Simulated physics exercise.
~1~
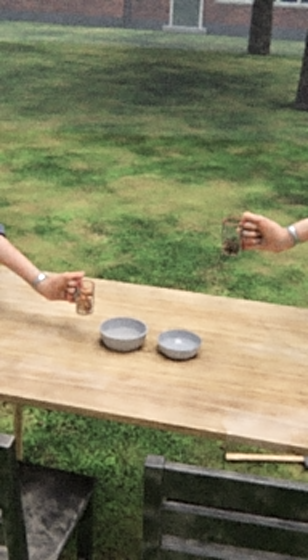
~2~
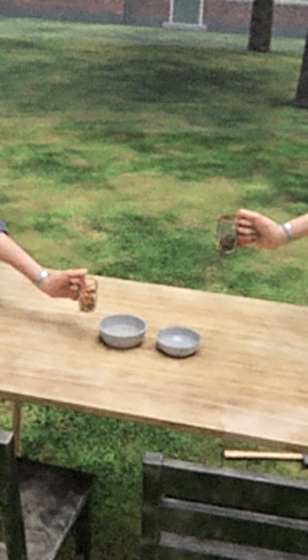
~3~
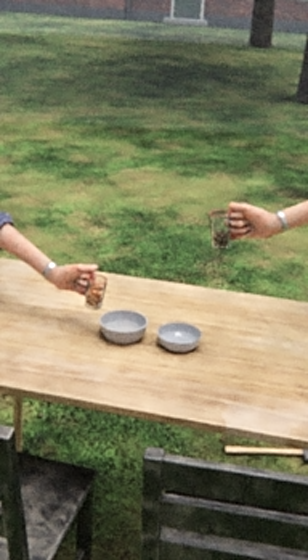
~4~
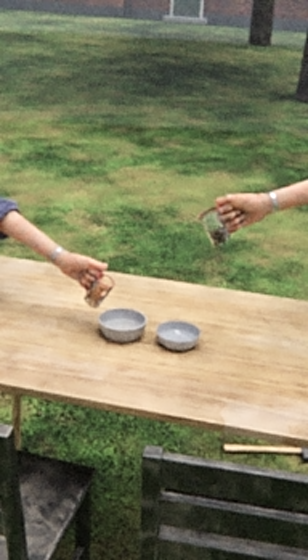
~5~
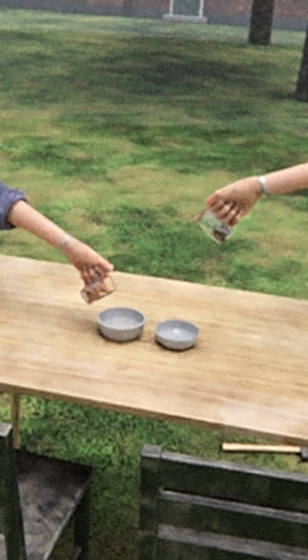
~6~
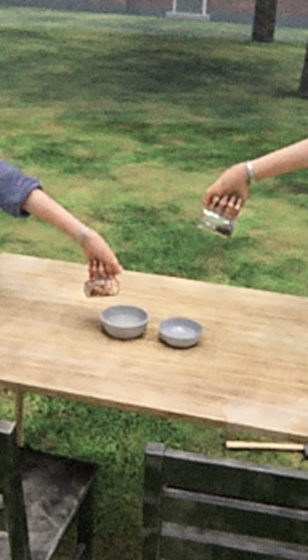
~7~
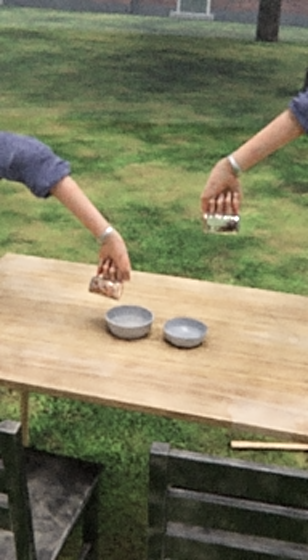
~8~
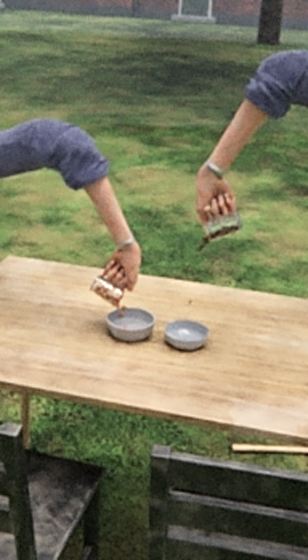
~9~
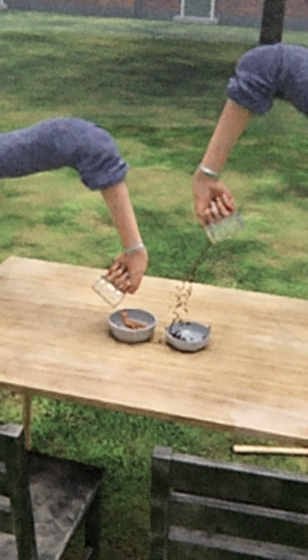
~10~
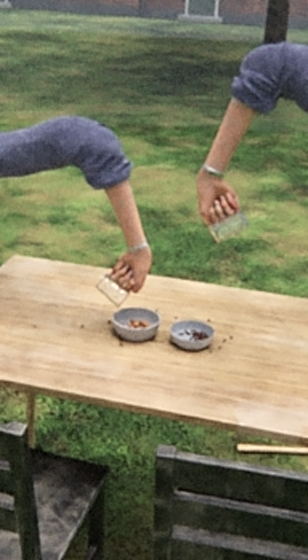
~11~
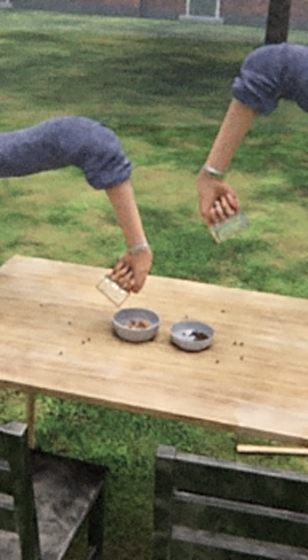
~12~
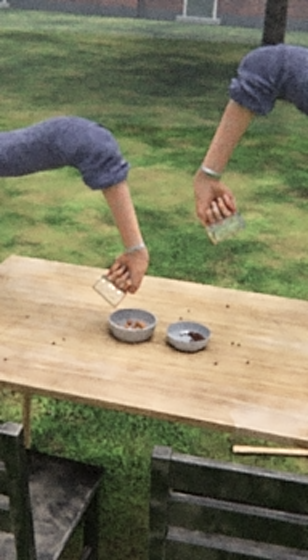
On a grassy lawn, a pale wooden table holds two empty grey dishes, with dark chairs in front and an arm reaching in from each side, each hand gripping a clear cup of small brownish pieces. The left cup is held low over the table, the right one noticeably higher. Both hands tilt their cups toward the dishes until the contents spill out. The left cup's pieces drop neatly into its dish, while the right cup's fall in a long, loose stream. At the end both cups are tipped over and emptied, the left dish holding its whole load and the right one holding most of its own, with a few bits scattered on the tabletop around it.
